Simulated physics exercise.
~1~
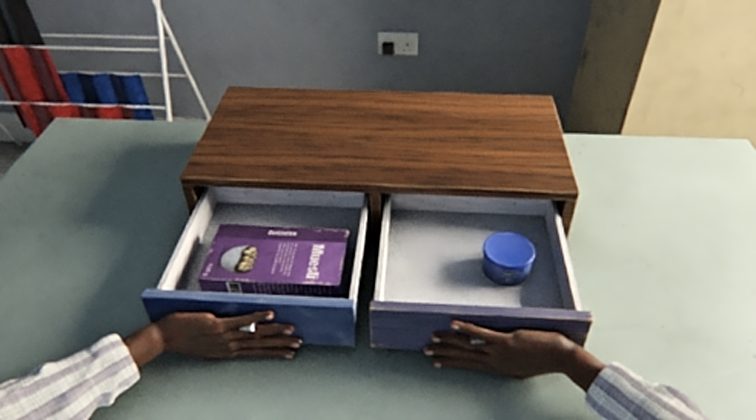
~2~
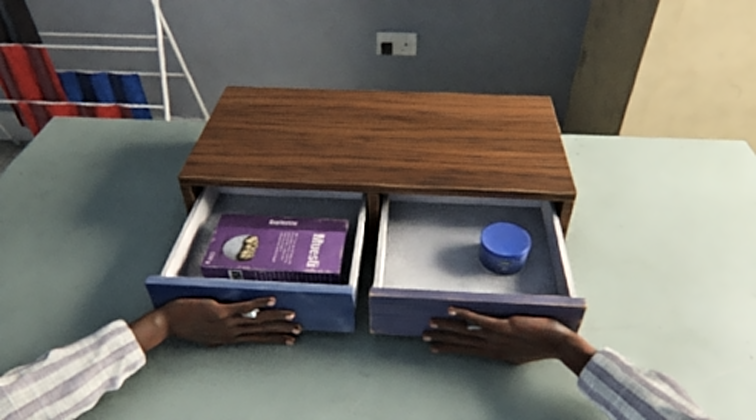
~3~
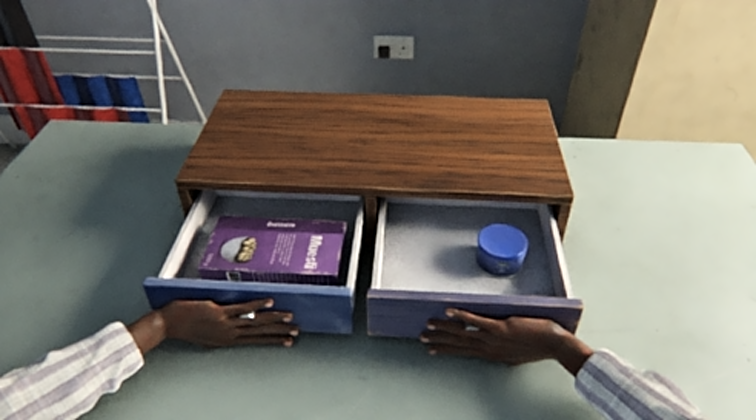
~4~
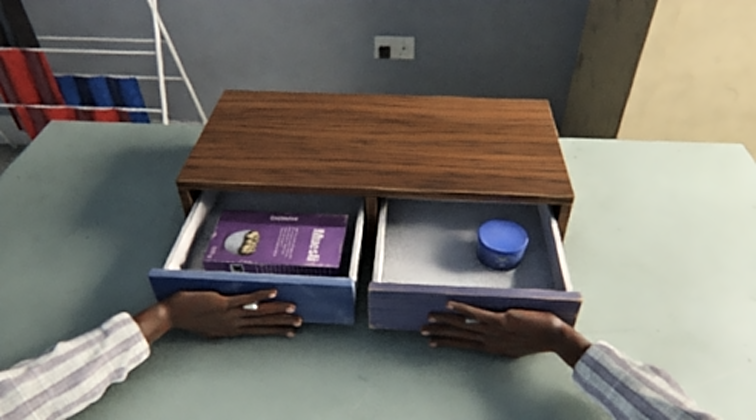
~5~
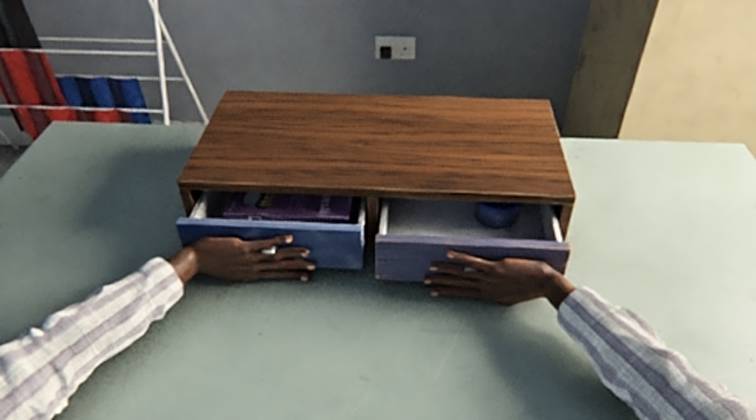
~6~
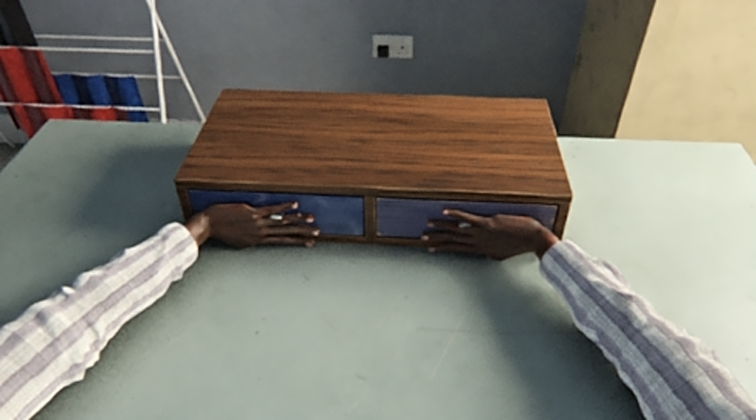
On a pale green table by a grey wall, a low wooden chest stands with both of its drawers open. The left drawer holds a purple packet, and the right one holds a round blue pot. Two hands in striped sleeves rest against the drawer fronts, barely moving them at first. Then the hands push both drawers inward, the left slightly ahead of the right, and the packet and pot slide back beneath the wooden top. Finally both drawers shut flush, hiding their contents, with the hands still resting on the closed blue fronts.
